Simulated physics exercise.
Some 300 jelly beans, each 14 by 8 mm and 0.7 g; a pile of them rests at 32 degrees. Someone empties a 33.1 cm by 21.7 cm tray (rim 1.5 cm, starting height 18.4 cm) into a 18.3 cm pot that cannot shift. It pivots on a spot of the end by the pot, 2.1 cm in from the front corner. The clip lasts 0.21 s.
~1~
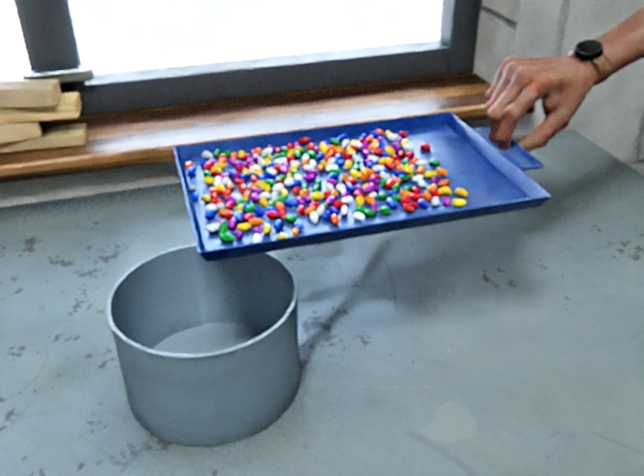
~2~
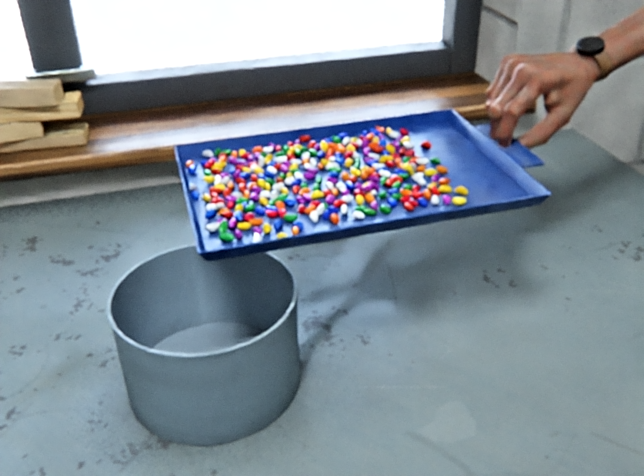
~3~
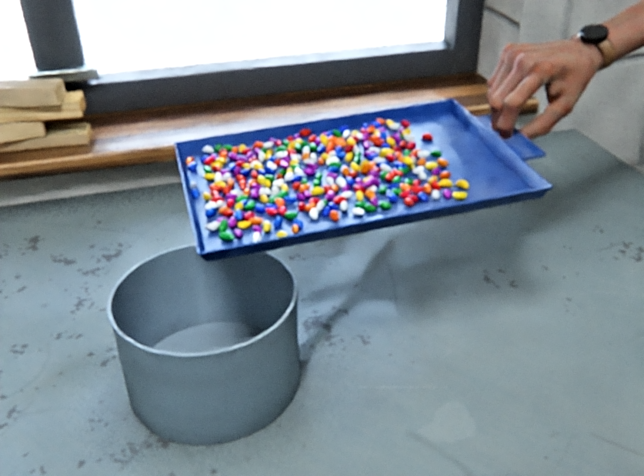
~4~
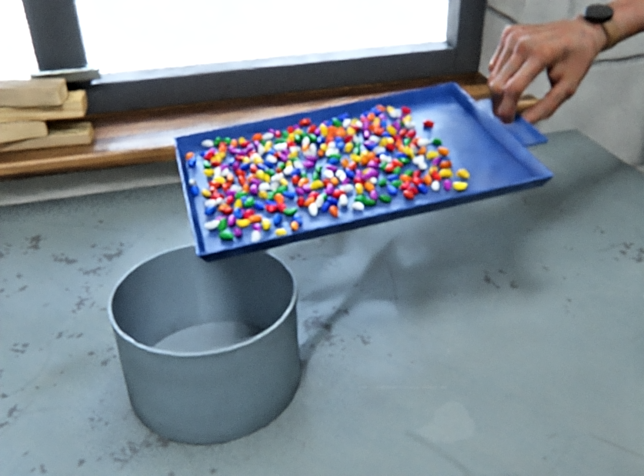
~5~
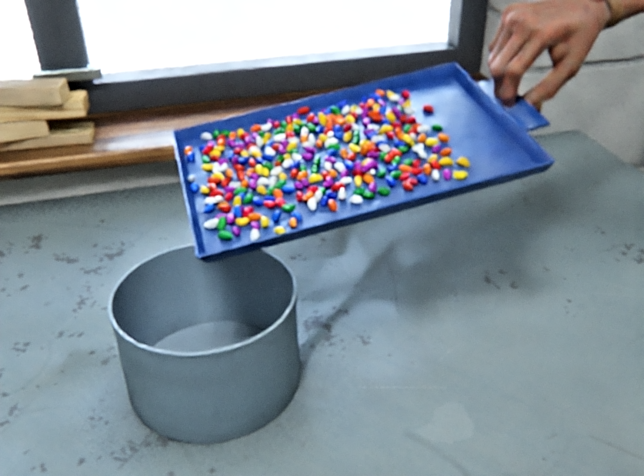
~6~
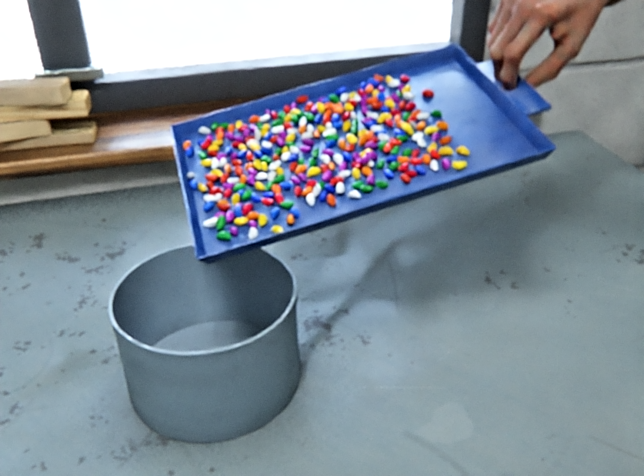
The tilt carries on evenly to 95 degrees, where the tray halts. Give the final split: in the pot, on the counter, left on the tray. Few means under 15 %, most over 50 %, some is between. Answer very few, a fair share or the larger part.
Pot: The larger part, counter: A fair share, tray: Very few.
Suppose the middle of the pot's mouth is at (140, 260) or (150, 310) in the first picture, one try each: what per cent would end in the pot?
Some 5 and 85 per cent.
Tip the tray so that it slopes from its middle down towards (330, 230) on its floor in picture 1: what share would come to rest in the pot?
Some 45 per cent.
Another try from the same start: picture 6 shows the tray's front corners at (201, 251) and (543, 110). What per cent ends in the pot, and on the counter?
Pot 50, counter 50.
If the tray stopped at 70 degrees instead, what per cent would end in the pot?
It would be near 65 per cent.
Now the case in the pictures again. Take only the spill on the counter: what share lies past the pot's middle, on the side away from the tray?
About 90 per cent.
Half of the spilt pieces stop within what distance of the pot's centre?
About 24 cm.
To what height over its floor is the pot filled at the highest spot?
Some 2.5 cm.
Then, 0.41 s after the last picture, tilt 53 degrees; the tray holds 100 %, the pot 0 %.
Then, 0.69 s after the last picture, tilt 79 degrees; the tray holds 10 %, the pot 40 %.
Then, 1.07 s after the last picture, tilt 95 degrees; the tray holds 0 %, the pot 65 %.
In the end, pot 65 %, counter 35 %, tray 0 %.
